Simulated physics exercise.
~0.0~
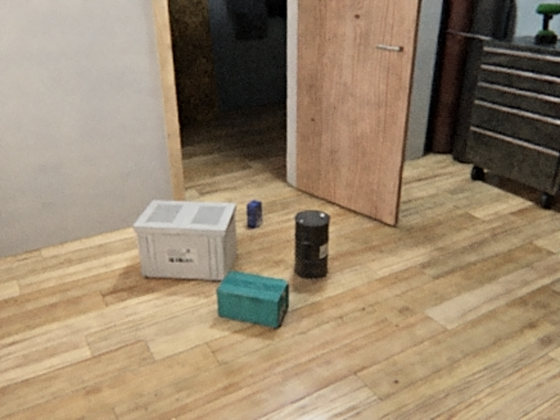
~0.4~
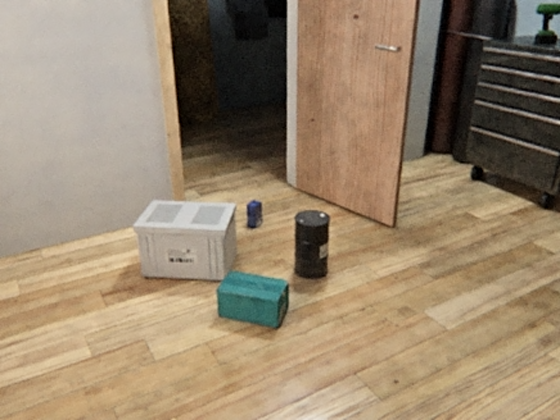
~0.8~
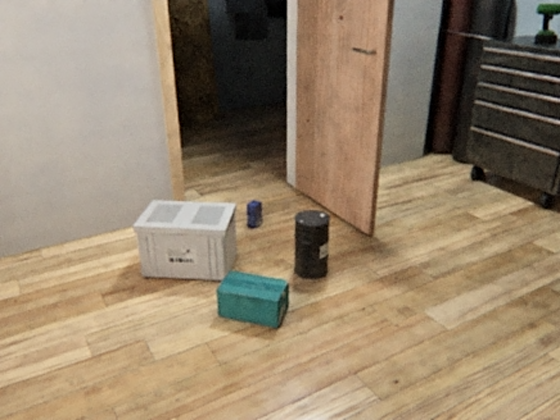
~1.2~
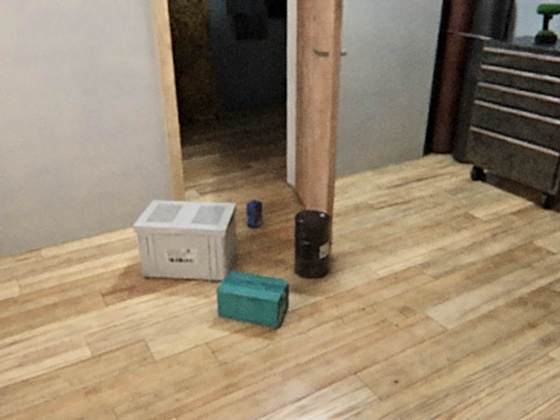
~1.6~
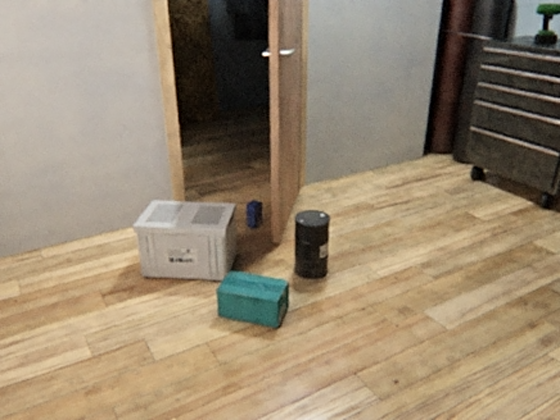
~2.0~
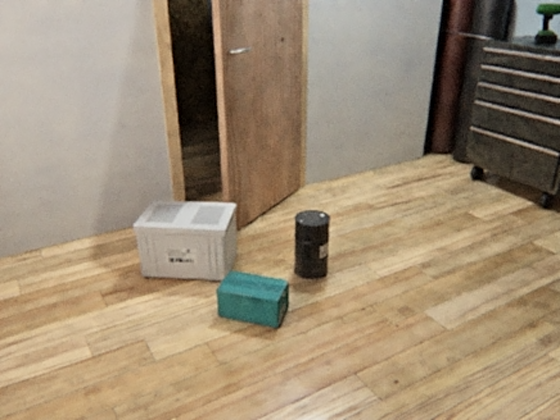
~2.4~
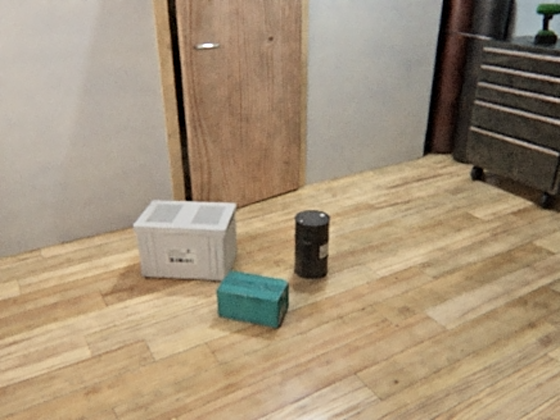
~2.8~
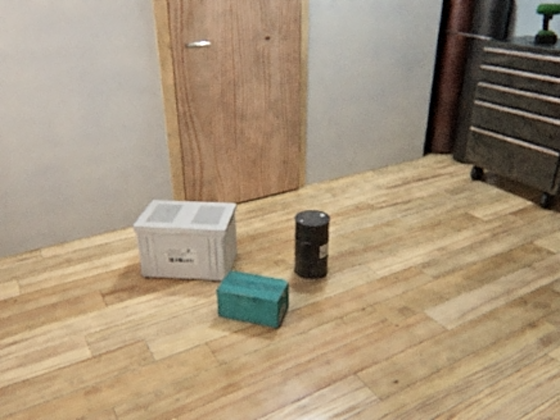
Wooden door swinging shut across a doorway, hiding a small blue carton, while white tote, turquoise parcel and black canister stay put.
